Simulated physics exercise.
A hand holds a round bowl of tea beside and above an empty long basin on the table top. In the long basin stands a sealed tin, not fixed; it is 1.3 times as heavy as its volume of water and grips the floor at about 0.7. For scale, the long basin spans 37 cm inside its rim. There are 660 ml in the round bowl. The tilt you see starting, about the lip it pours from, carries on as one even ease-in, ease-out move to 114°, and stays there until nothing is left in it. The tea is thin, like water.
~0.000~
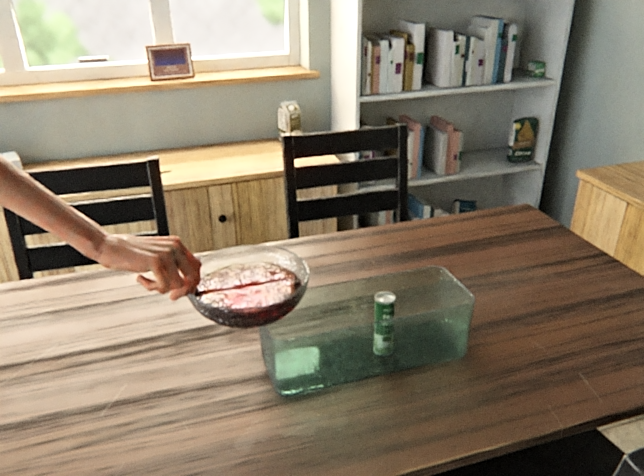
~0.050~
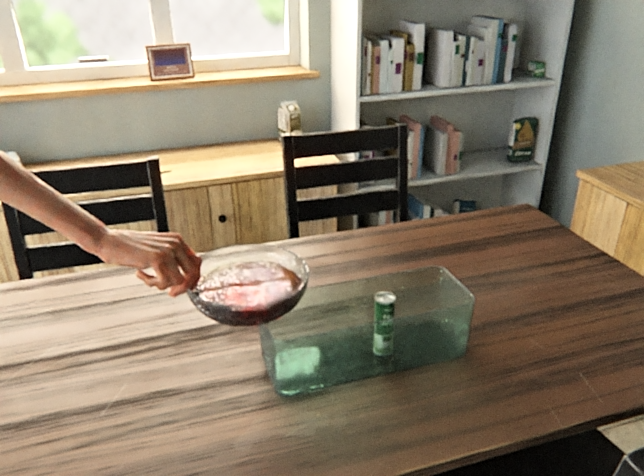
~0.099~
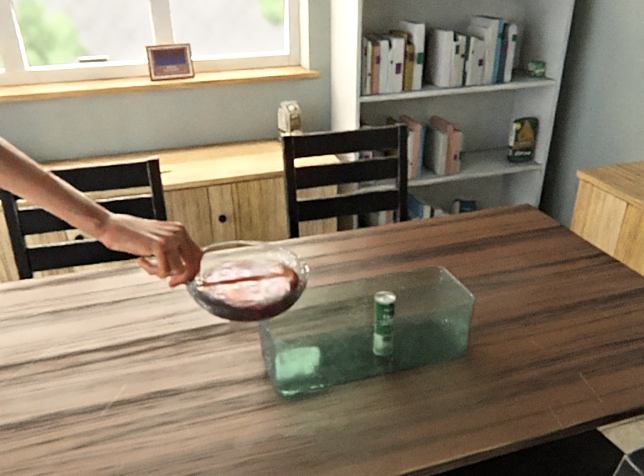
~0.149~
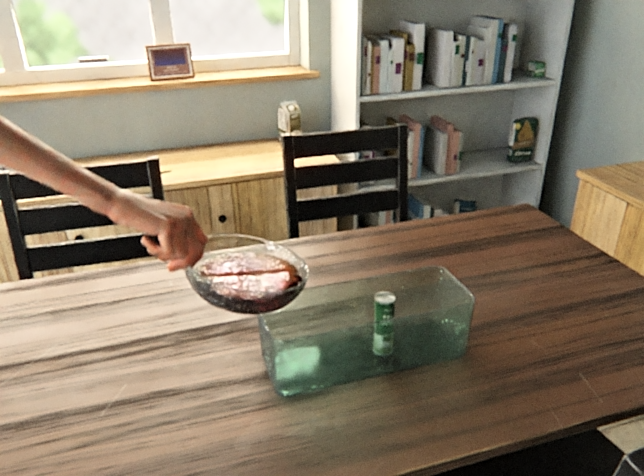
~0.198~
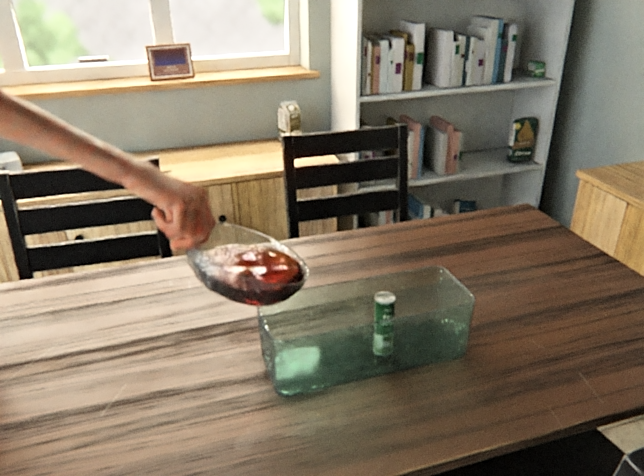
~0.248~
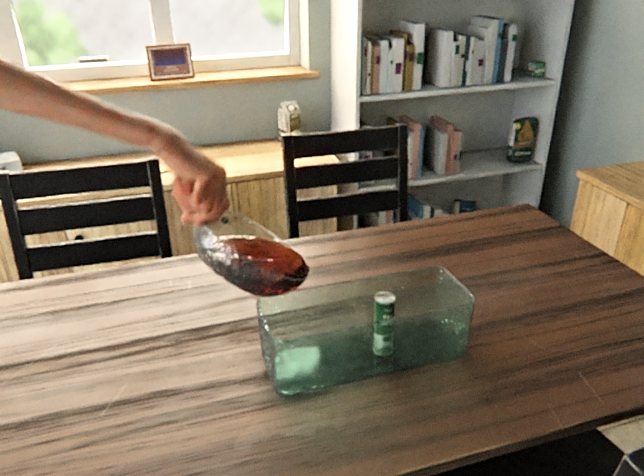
A hand tilting a glass bowl of reddish-brown tea steeply to the right above a clear basin with a green tin inside.
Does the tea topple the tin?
The tin falls.
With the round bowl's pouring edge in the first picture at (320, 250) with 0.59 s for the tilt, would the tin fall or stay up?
Then it stays up.
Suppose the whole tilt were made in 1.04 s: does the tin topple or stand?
Then it remains upright.
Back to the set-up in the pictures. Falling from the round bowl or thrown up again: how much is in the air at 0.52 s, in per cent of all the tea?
About 70 per cent.
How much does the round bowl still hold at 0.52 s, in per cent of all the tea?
About 4 per cent.
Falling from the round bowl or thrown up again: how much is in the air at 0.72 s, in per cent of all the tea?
Some 3 per cent.
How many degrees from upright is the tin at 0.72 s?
It is at some 25°.
Then, 0.52 s in, the tilt is 102° and 4 per cent is still to pour; the tin stands where it began.
Then, 0.72 s in, the tilt is 114° and 0 per cent is still to pour; the tin leans 23°.
Then, 0.93 s in, the tilt is 114° and 0 per cent is still to pour; the tin lies on its side.
Then, 1.16 s in, the tilt is 114° and 0 per cent is still to pour; the tin lies on its side.
Finally, the tin lies on its side.
